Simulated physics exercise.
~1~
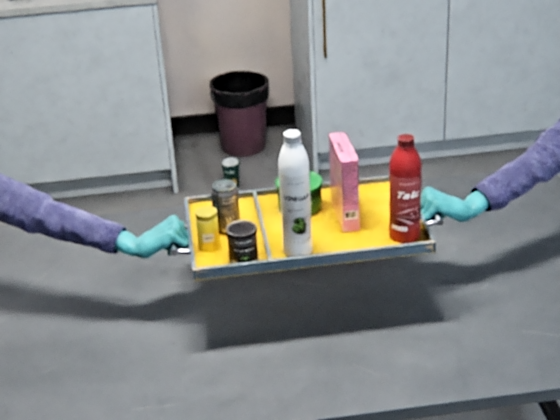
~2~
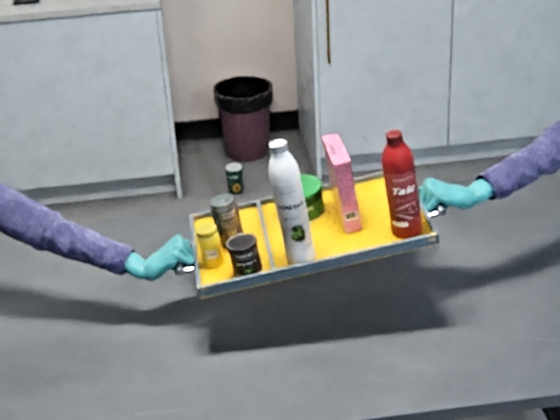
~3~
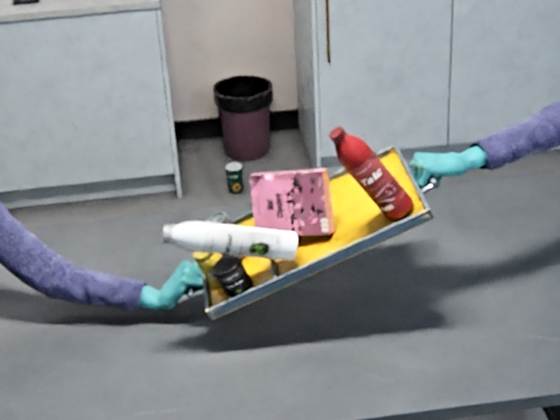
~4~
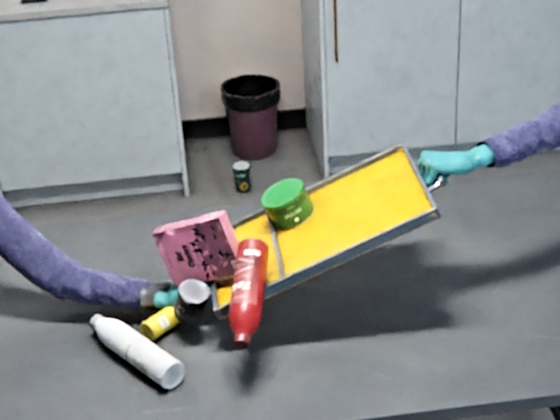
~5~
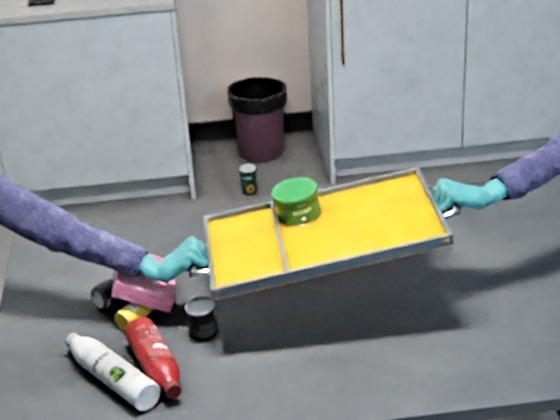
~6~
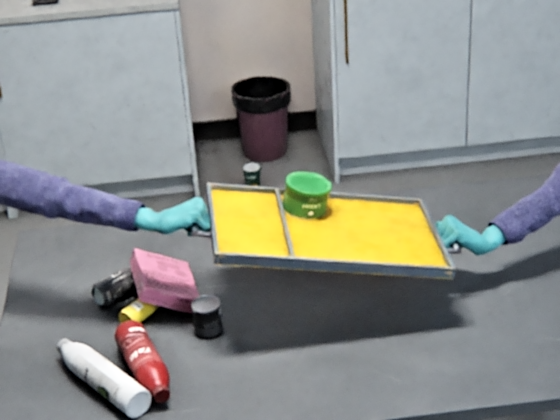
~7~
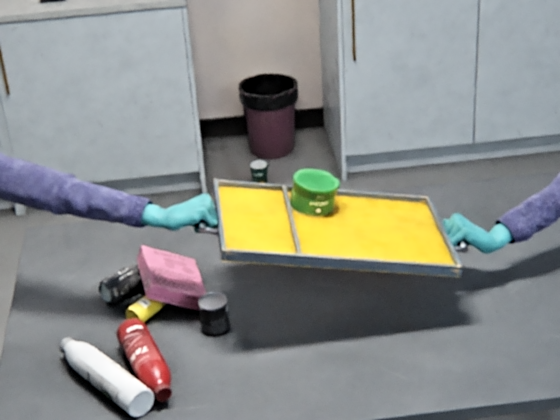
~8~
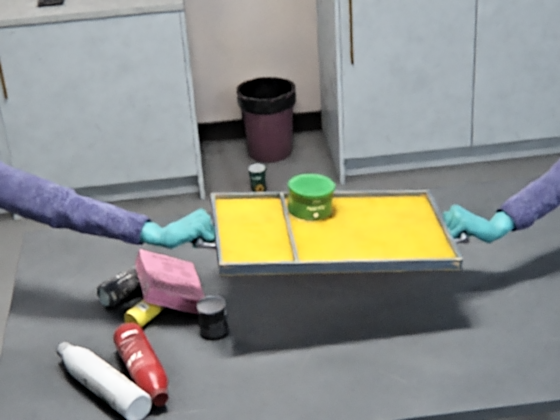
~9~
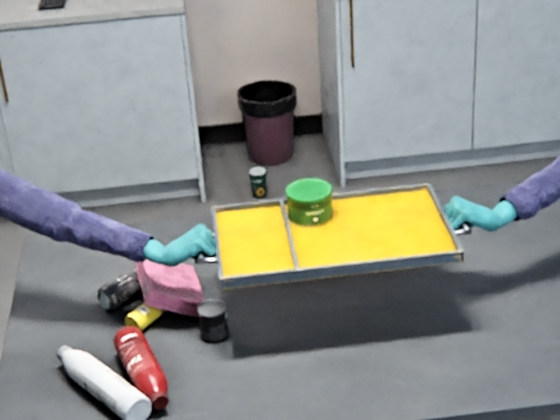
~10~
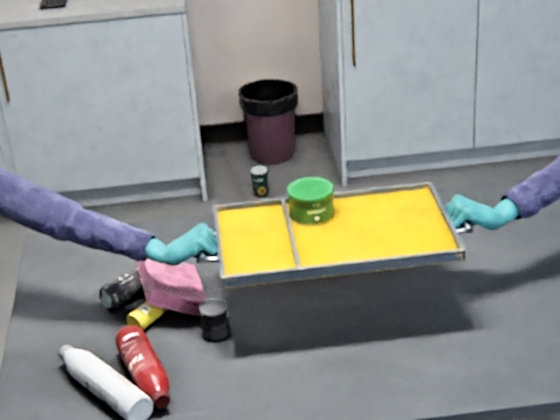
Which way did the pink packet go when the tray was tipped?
The pink packet moved to the left, falling over and going off the lowered end of the tray.
